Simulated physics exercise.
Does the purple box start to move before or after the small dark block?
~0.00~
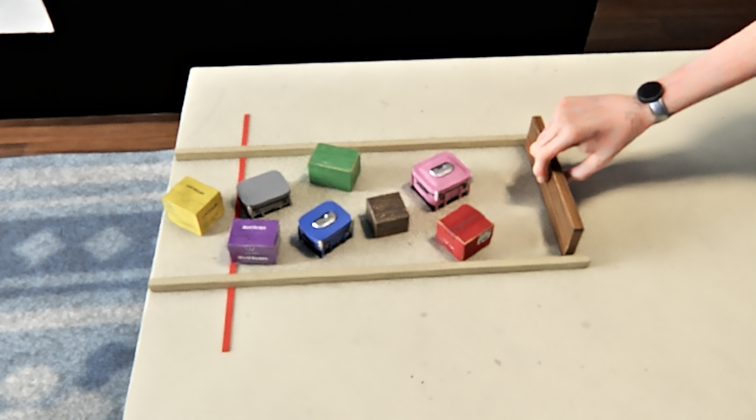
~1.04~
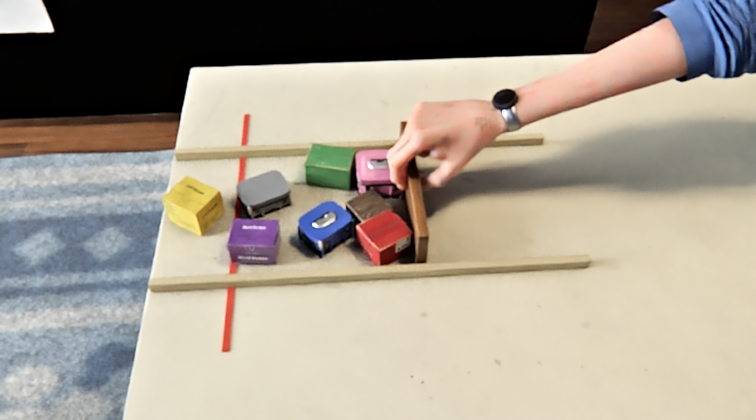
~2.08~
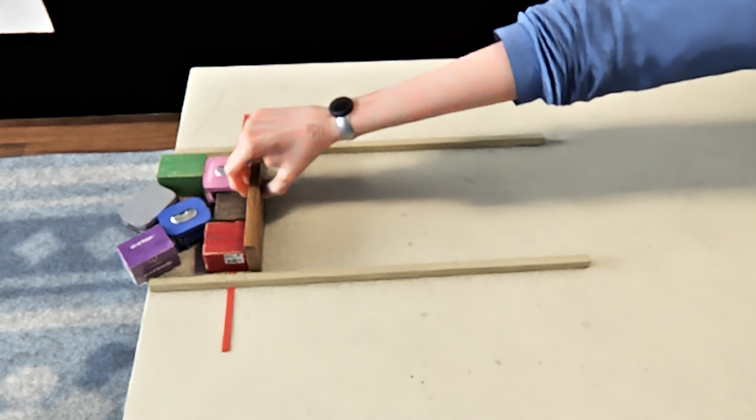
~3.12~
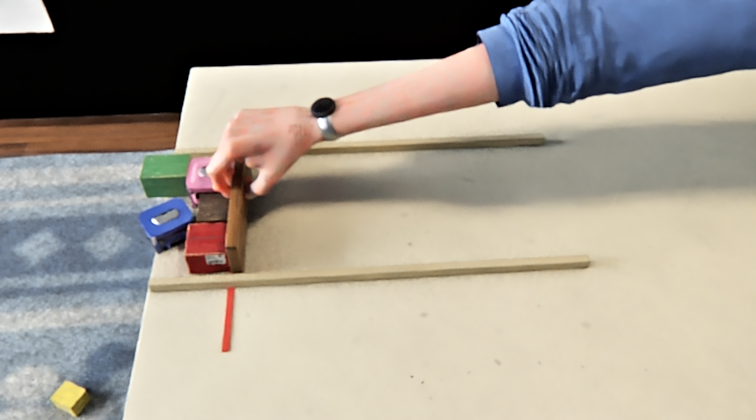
The purple box starts to move after the dark block, which is already being pushed left while the purple box is still in its place.
